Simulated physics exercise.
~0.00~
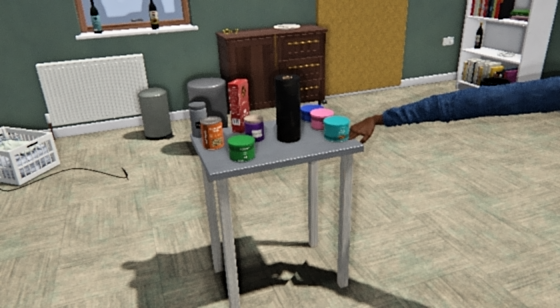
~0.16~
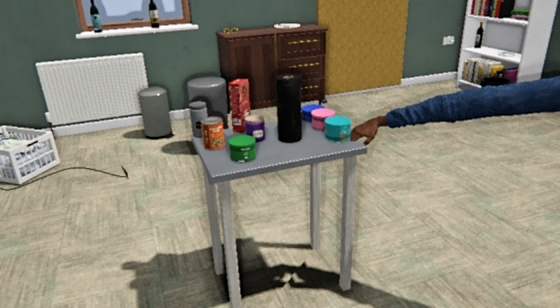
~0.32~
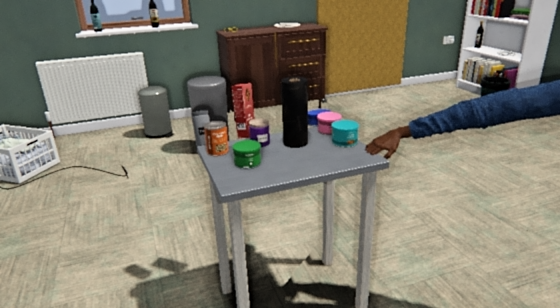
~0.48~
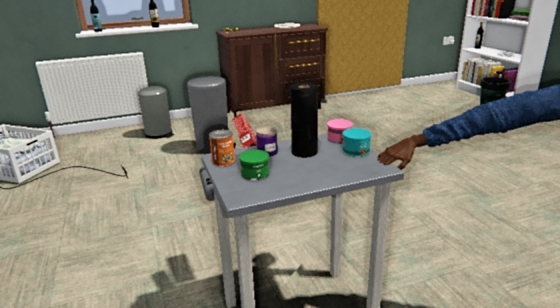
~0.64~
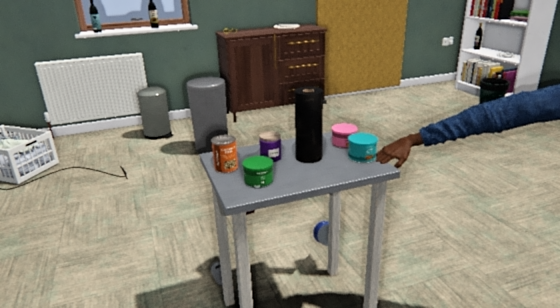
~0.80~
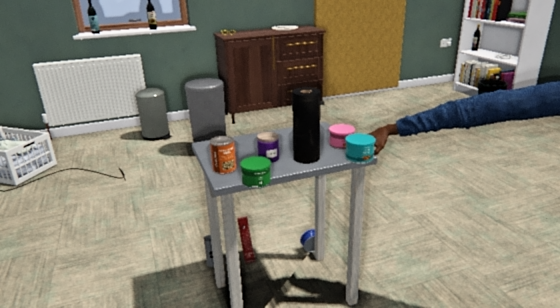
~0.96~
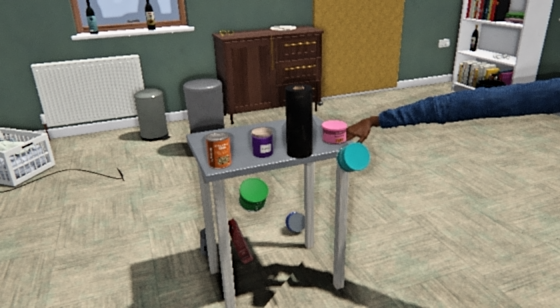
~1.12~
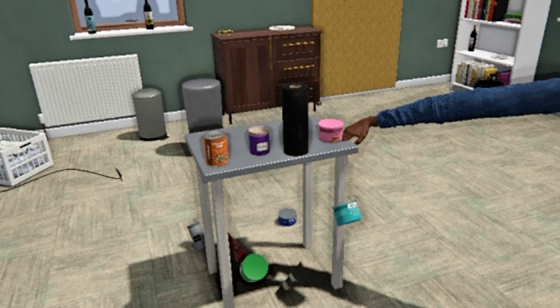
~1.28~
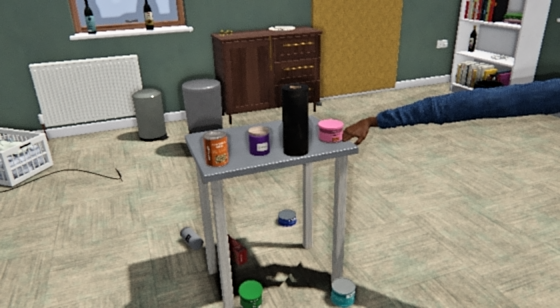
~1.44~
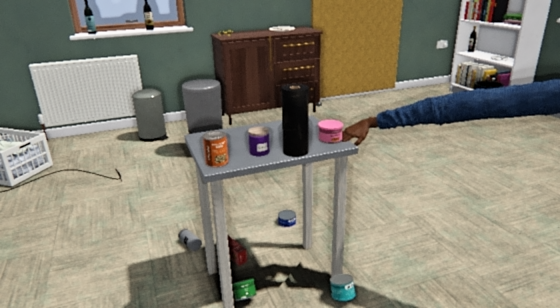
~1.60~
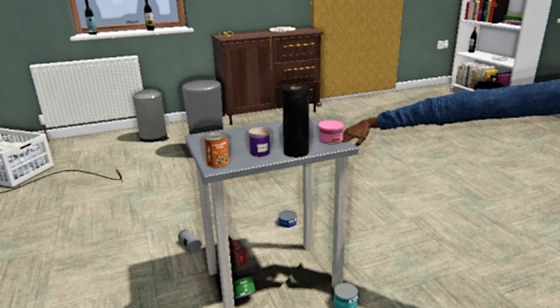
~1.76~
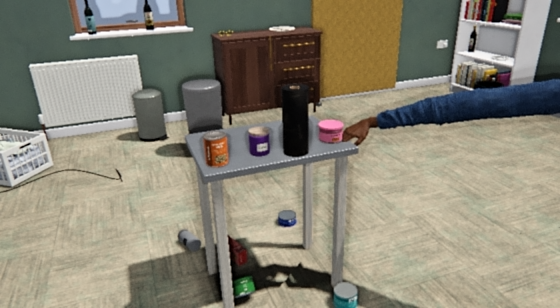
A hand shoving a small grey table forward and back, several tubs dropping to the floor, four containers staying on top.
